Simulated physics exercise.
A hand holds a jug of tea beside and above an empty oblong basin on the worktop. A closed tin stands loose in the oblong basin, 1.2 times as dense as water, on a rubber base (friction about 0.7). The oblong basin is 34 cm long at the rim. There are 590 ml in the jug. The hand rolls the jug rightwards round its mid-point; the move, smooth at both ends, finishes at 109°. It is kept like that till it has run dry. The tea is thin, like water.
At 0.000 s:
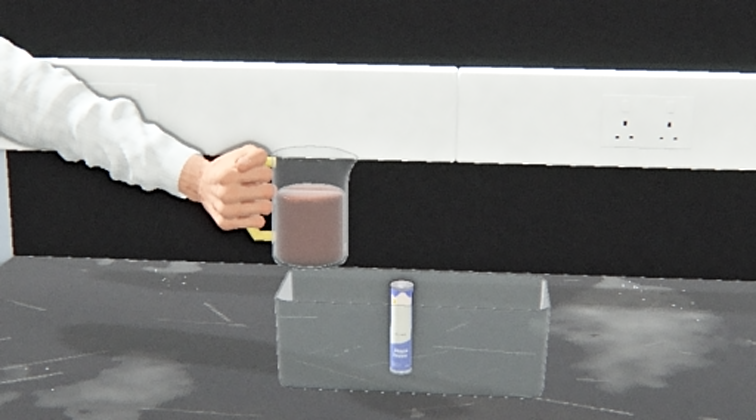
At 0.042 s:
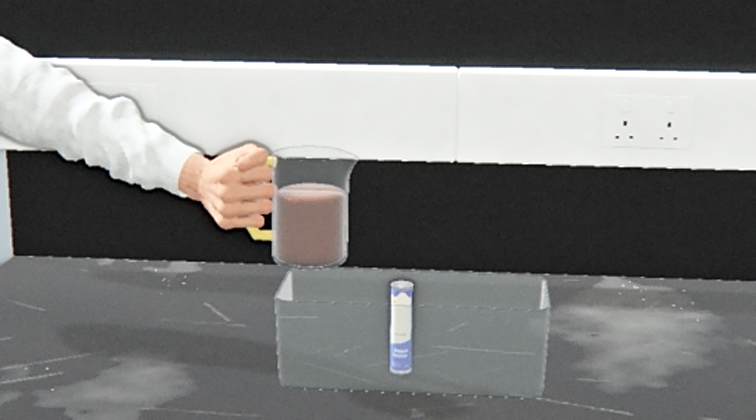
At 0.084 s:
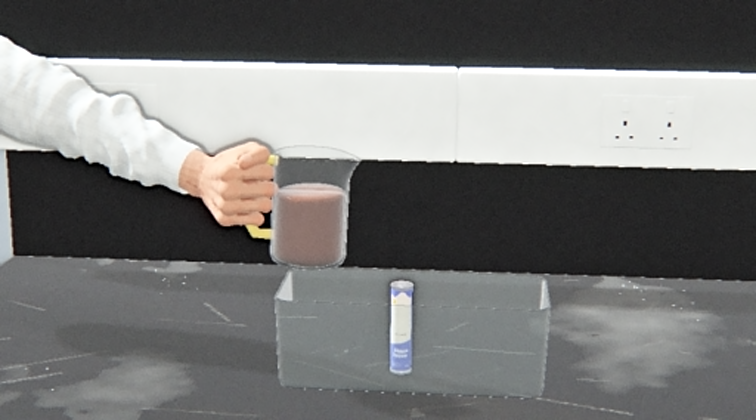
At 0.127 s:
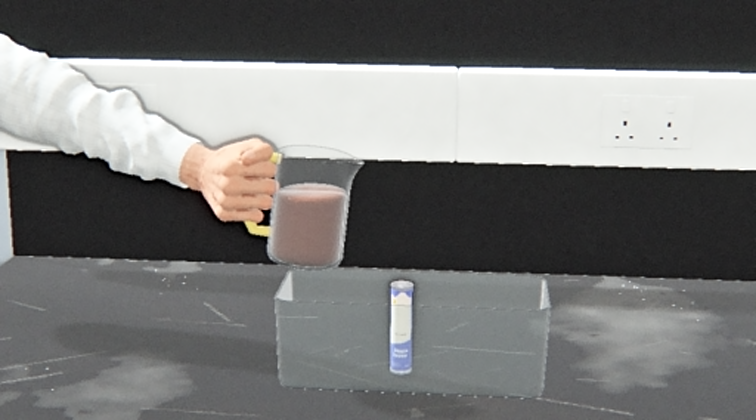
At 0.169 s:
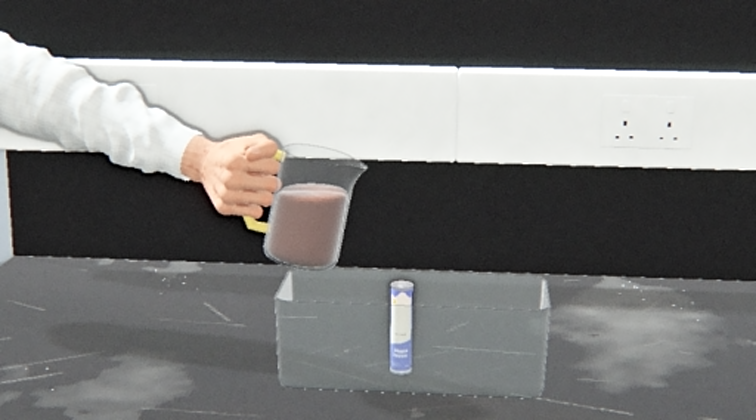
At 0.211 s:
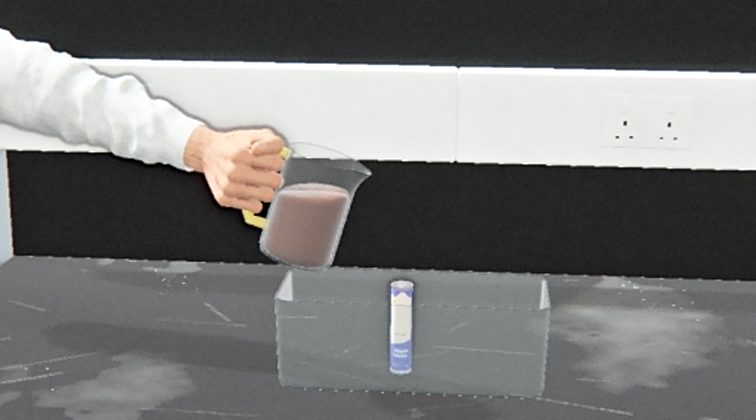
At the start, a hand holds a jug of brownish liquid almost upright, above and to the left in a clear oblong basin where a closed tin stands. The hand slowly tilts the jug to the right, reaching a modest slant, while the liquid stays inside and the tin stays still.
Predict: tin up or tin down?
It falls.
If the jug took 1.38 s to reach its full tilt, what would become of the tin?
The tin falls.
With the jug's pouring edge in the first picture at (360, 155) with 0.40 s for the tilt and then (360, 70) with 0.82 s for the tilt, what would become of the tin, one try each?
First it topples; then it stays up.
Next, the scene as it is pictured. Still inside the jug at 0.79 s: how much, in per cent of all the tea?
About 34 per cent.
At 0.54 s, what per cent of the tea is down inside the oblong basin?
Near 0 in a hundred.
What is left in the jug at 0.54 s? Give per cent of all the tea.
Near 92 in a hundred.
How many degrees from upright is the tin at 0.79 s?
It is at some 0°.
By 0.54 s the tilt is 81° and 91 per cent is still to pour; the tin stands where it began.
By 0.79 s the tilt is 109° and 34 per cent is still to pour; the tin stands where it began.
By 1.04 s the tilt is 109° and 4 per cent is still to pour; the tin lies on its side.
By 1.32 s the tilt is 109° and 0 per cent is still to pour; the tin lies on its side.
At rest the tin lies on its side.
